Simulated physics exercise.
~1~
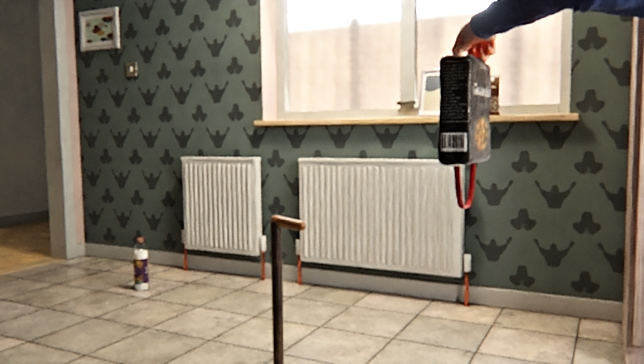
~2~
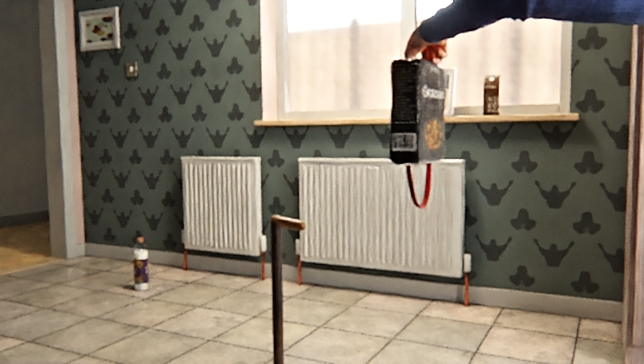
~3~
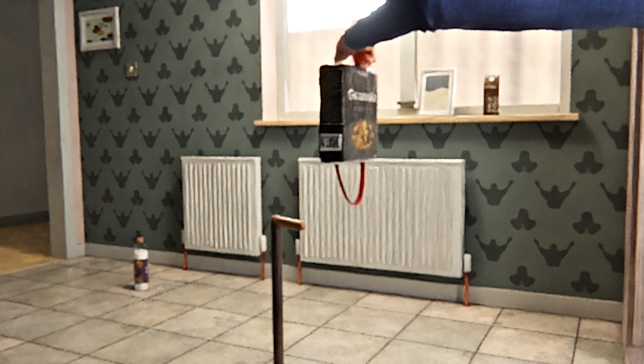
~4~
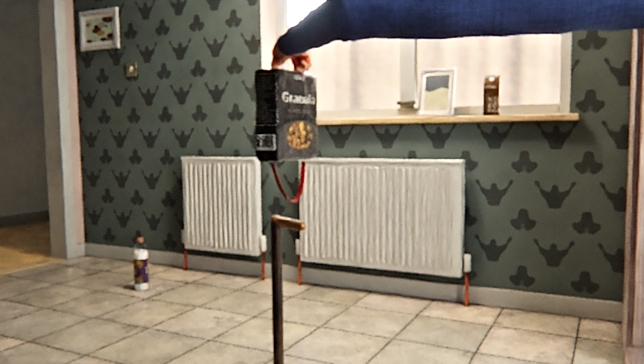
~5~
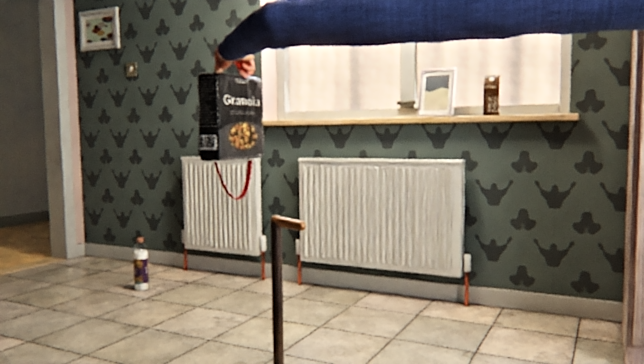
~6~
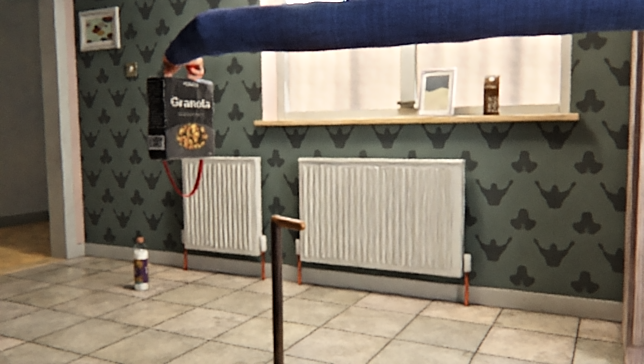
At the start, a hand reaches in from the upper right, holding a black granola bag upright in front of a window, with a loop of red ribbon dangling beneath it. A thin post with a short hooked top stands in the foreground, and two white radiators line the patterned wall behind. The arm carries the bag steadily left, turning its front label gradually into view. The bag nears the post and the ribbon passes above its top without catching. The hand continues left, and the bag ends up well past the post, still held, its loop hanging free.
